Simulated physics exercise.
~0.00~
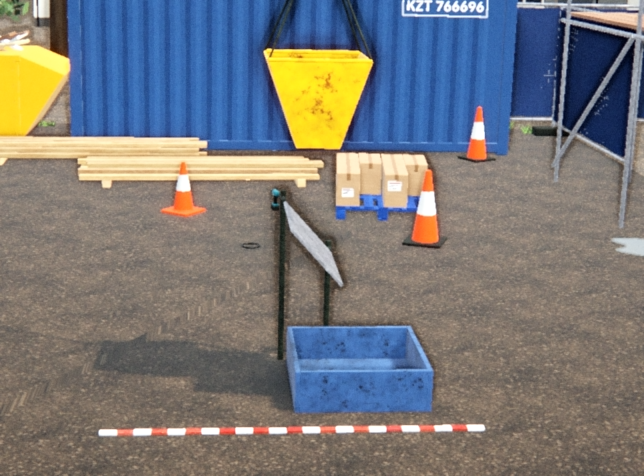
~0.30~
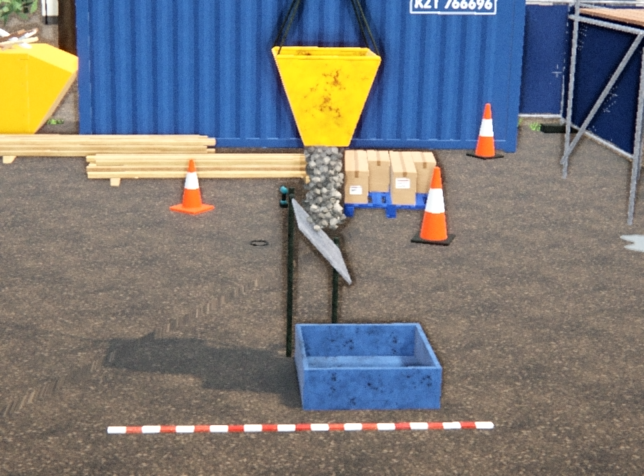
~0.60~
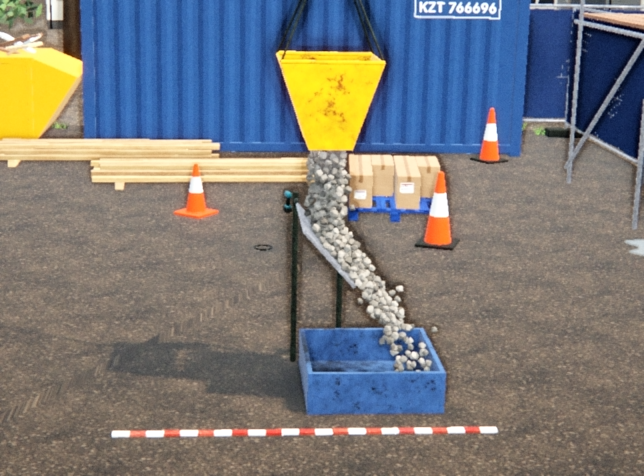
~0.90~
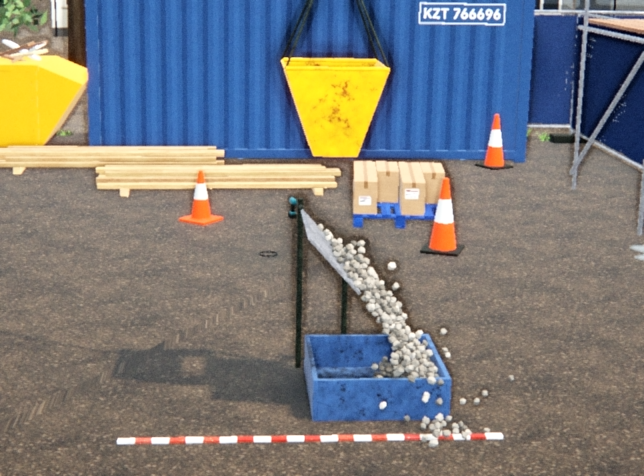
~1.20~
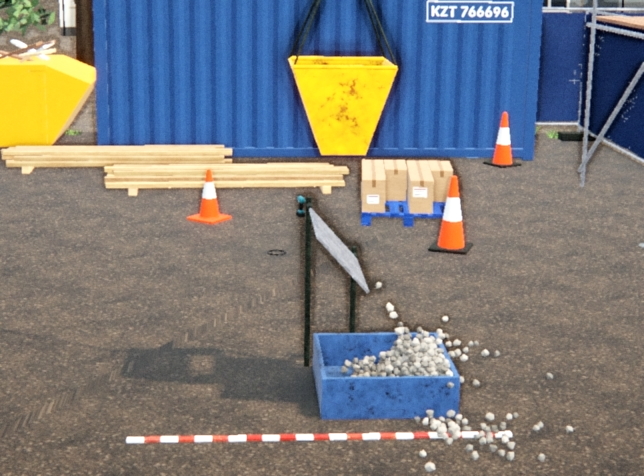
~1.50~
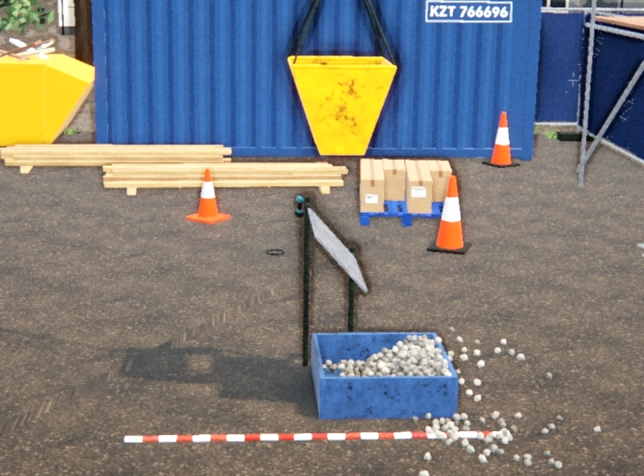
A yellow hopper hanging in front of a blue container emptied a stream of pale stones onto a sloping steel slide, which sent them down to the right into a blue bin; most settled inside, while some lay scattered beside it and to its right.
